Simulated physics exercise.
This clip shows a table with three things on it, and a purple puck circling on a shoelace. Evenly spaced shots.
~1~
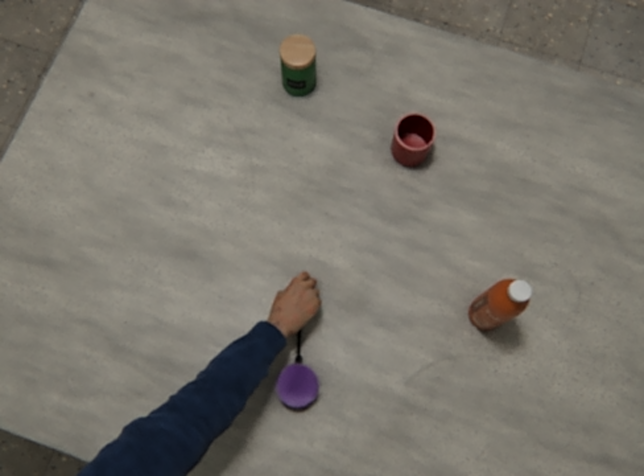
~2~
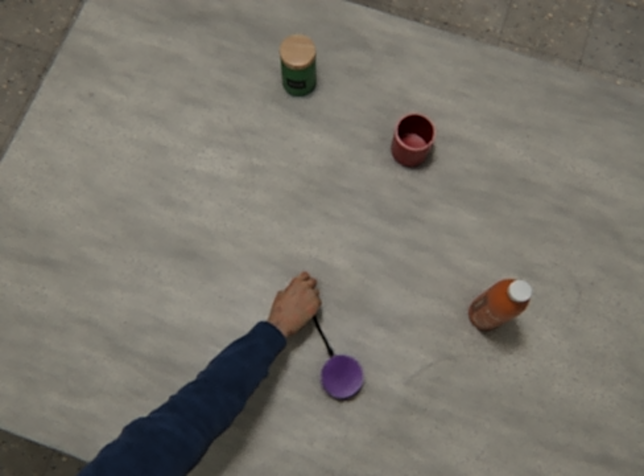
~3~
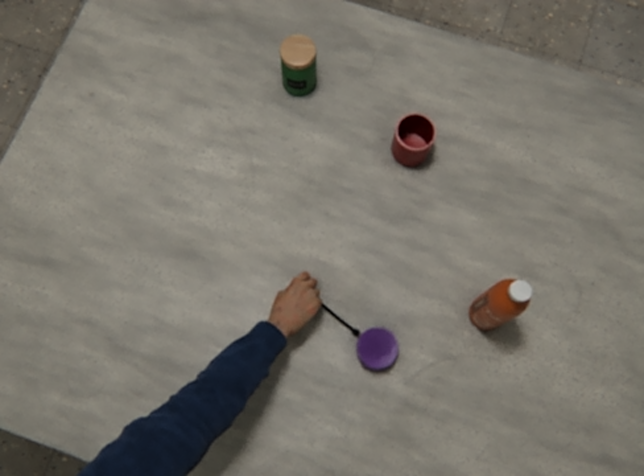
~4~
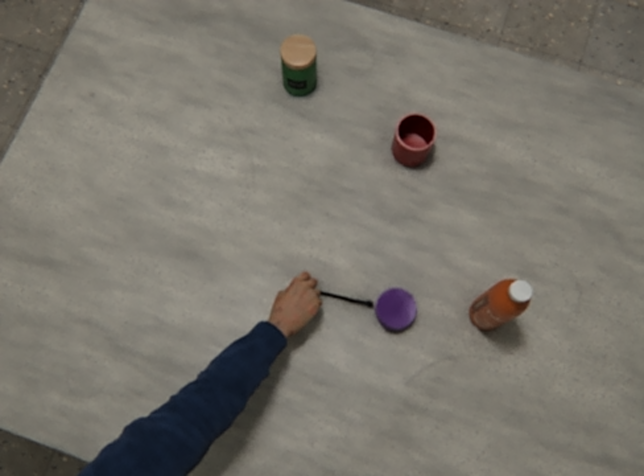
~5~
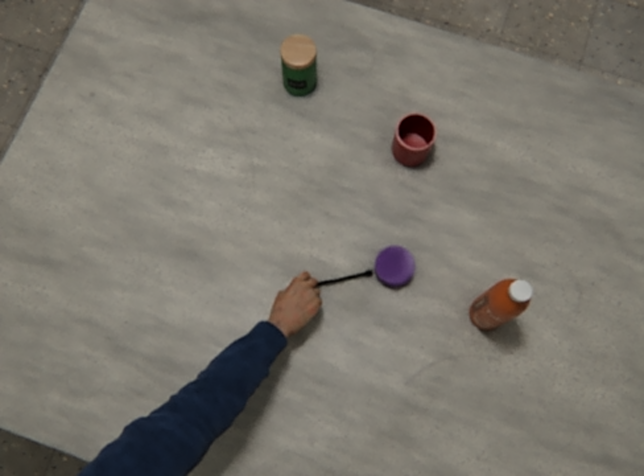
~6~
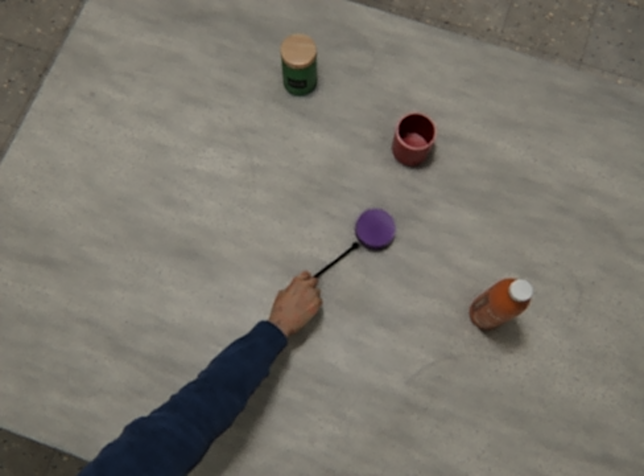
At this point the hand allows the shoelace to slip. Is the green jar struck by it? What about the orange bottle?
The green jar is not struck; the orange bottle is not struck.
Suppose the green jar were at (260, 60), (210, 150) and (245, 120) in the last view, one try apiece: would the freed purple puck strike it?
Outcomes in order: No hit, then no hit, then hit.
Then, 0.08 s past the final frame, puck near (316, 179).
Then, 0.20 s past the final frame, puck near (251, 125).
When it is over, puck near (202, 84). The green jar remains clear and the orange bottle escapes it.
